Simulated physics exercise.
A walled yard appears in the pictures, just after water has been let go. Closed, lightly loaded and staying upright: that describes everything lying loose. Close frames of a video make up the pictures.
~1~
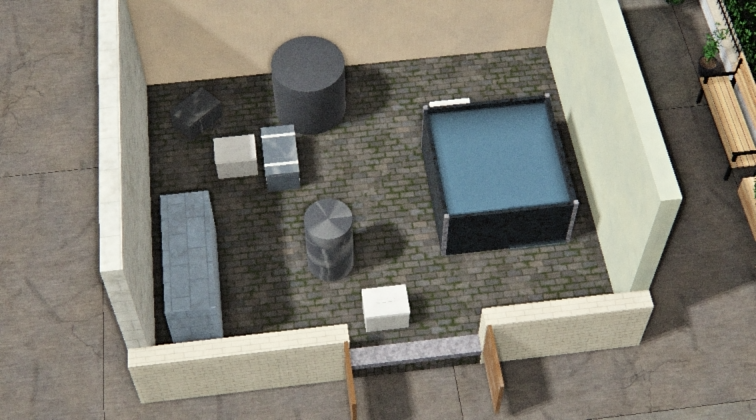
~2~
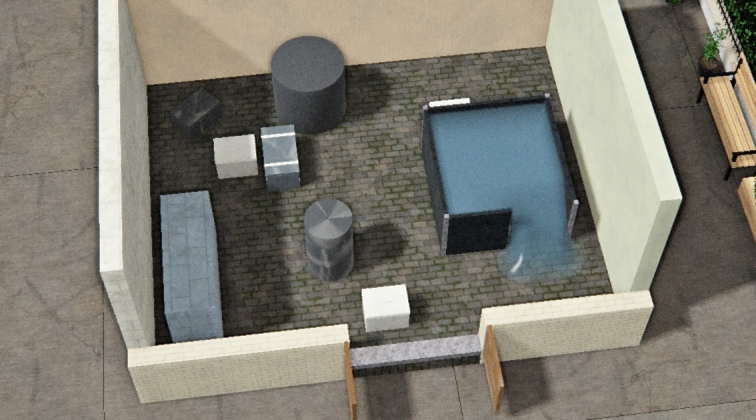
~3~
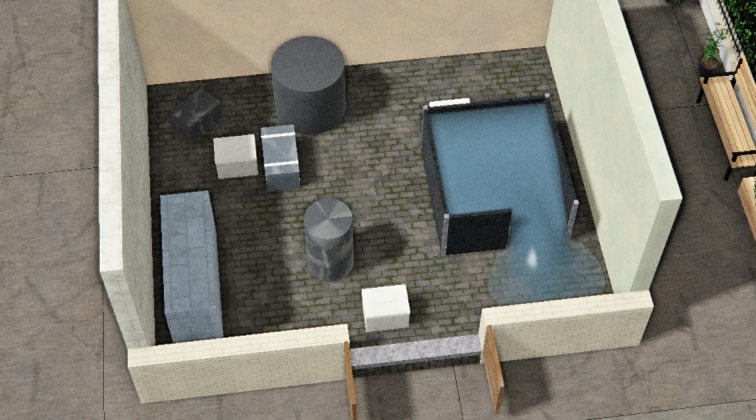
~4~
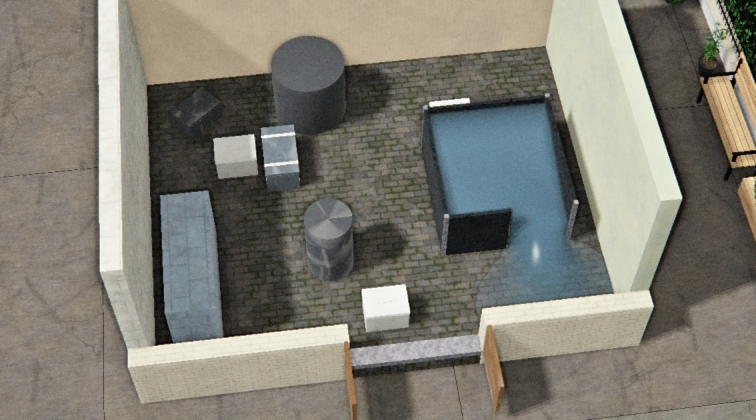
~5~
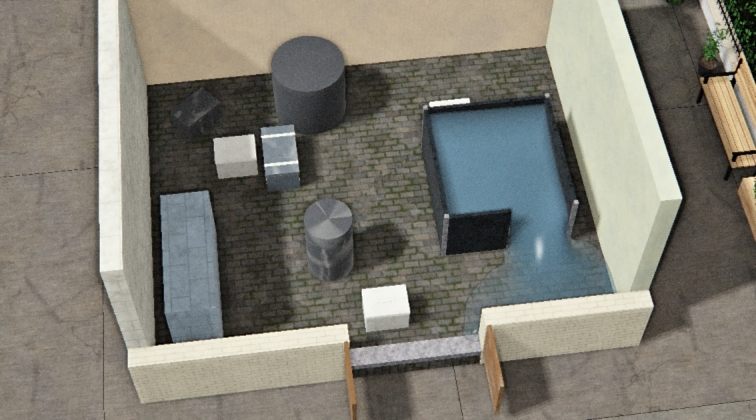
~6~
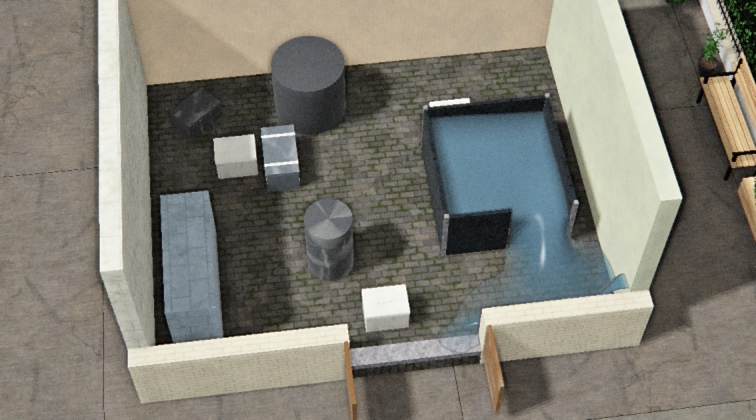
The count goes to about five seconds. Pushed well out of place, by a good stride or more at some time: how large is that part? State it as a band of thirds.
Share: Fewer than a third.
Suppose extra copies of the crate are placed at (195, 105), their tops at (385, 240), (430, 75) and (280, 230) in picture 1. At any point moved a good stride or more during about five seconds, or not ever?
Results - 1: Ends up far away; 2: Doesn't go far; 3: Doesn't go far.
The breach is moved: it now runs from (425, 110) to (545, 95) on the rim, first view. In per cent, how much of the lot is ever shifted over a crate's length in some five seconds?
40 % or thereabouts.
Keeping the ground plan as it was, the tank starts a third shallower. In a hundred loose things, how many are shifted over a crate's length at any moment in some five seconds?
Roughly 20 in a hundred.
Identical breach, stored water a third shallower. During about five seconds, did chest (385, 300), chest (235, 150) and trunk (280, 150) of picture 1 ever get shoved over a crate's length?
First one cleared the mark, second one missed the mark, third one missed the mark.
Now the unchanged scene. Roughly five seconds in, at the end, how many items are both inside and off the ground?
Number: 0.
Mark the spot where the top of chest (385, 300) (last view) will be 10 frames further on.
Near (299, 303).
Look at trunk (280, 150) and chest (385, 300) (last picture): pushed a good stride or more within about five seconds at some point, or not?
First: Below that; second: At least that.
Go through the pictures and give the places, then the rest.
The first picture shows a chest at (235, 148), on the bottom; a chest at (452, 111) rests on the ground; 0 of 5 have shifted.
The second picture shows a chest at (235, 148) rests on the ground; a chest at (452, 111) rests on the ground; 0 of 5 have shifted.
The third picture shows a chest at (235, 148), on the bottom; a chest at (452, 111) rests on the ground; 0 of 5 have shifted.
The fourth picture shows a chest at (235, 148) rests on the ground; a chest at (452, 111) rests on the ground; 0 of 5 have shifted.
The fifth picture shows a chest at (235, 148), on the bottom; a chest at (452, 111) rests on the ground; 0 of 5 have shifted.
The sixth picture shows a chest at (235, 148), on the bottom; a chest at (452, 111), on the bottom; 0 of 5 have shifted.
A moment on, 0 of 5 are well off their spots; 0 afloat.
Next, 1 of 5 are well off their spots; 0 afloat.
Later, 1 of 5 are well off their spots; 1 afloat.
In the end, 1 of 5 are well off their spots, and 1 have been at some point; 0 afloat.
